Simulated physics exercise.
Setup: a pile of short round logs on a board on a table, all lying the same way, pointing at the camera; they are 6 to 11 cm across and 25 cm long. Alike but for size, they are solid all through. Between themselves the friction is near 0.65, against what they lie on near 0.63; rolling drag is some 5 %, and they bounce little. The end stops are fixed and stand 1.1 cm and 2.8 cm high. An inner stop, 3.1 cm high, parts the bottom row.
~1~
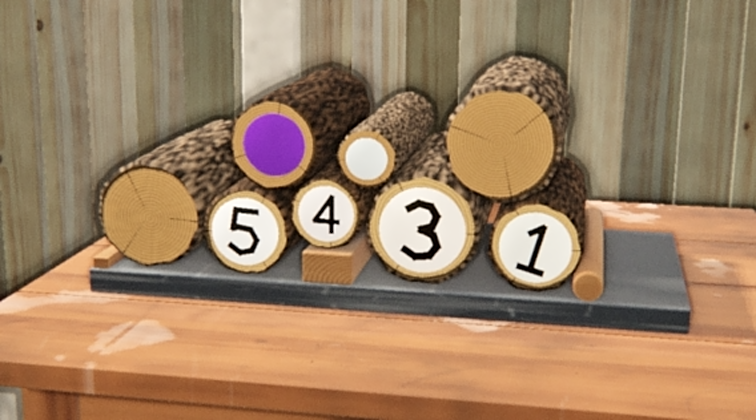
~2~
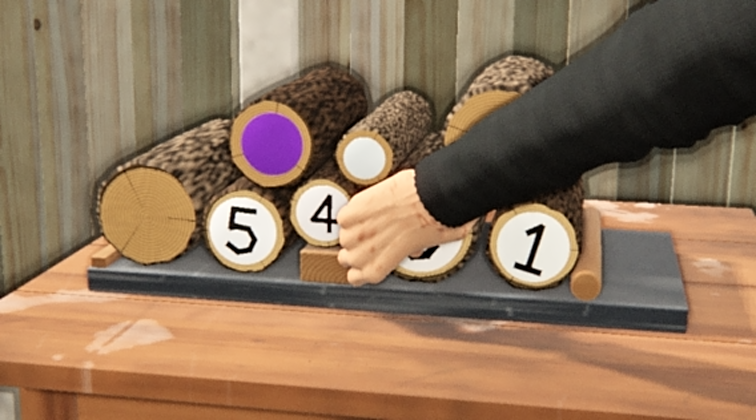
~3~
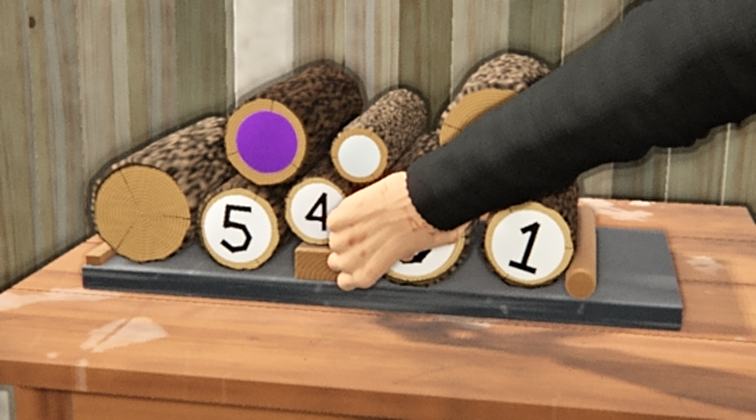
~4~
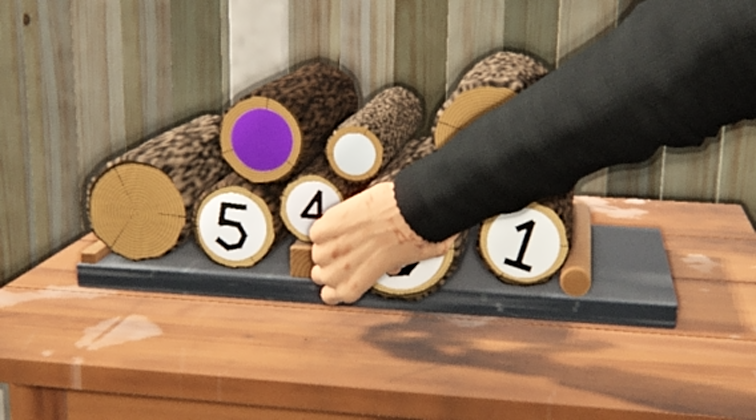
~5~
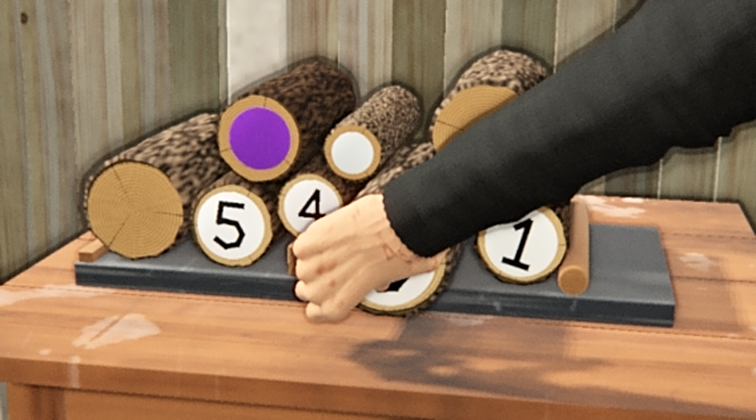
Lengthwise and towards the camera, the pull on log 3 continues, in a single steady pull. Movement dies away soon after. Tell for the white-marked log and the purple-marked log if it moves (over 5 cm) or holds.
The white-marked log moves, the purple-marked log holds.
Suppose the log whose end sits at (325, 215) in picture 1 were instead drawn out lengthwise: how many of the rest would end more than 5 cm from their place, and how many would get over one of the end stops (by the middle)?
In that case, shifted 0 and out 0.
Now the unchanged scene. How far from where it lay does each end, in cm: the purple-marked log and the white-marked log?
Purple-marked log: 0, white-marked log: 10.
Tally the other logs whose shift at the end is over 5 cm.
2.
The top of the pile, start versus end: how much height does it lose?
Something like 2 cm, I'd say.
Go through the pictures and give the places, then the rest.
In the first frame, 8 logs, 4 on the base, highest (502, 146); white (367, 159), purple (274, 145), no. 5 (245, 232), no. 3 (422, 230), no. 1 (535, 248), no. 4 (326, 214); left lip (1.1 cm) (100, 258); right round bar (2.8 cm) (589, 273); inner batten (3.1 cm) (327, 254).
Log 3 has not moved yet, hidden; the rest still, in the second frame.
Log 3 is 2 cm out, hidden; the rest still, in the third frame.
Log 3 is 7 cm out, hidden; the rest still, in the fourth frame.
Log 3 is 12 cm out, hidden; the rest still; white (353, 153), purple (260, 139), in the fifth frame.
Then, 0.29 s past the final picture, 0 now displaced over 5 cm; white 1.4 cm right and 1.3 cm down; purple in place.
Then, 0.37 s past the final picture, 1 now displaced over 5 cm; white 3.6 cm right and 7 cm down; purple in place.
Then, 0.57 s past the final picture, 2 now displaced over 5 cm; white 4.3 cm right and 9 cm down; purple in place.
All still, 1.1 s past the final picture, 2 moved over 5 cm; not one over the end stops; white 4.2 cm right and 9 cm down; purple in place; top of the pile 20 cm high, from 22 cm.
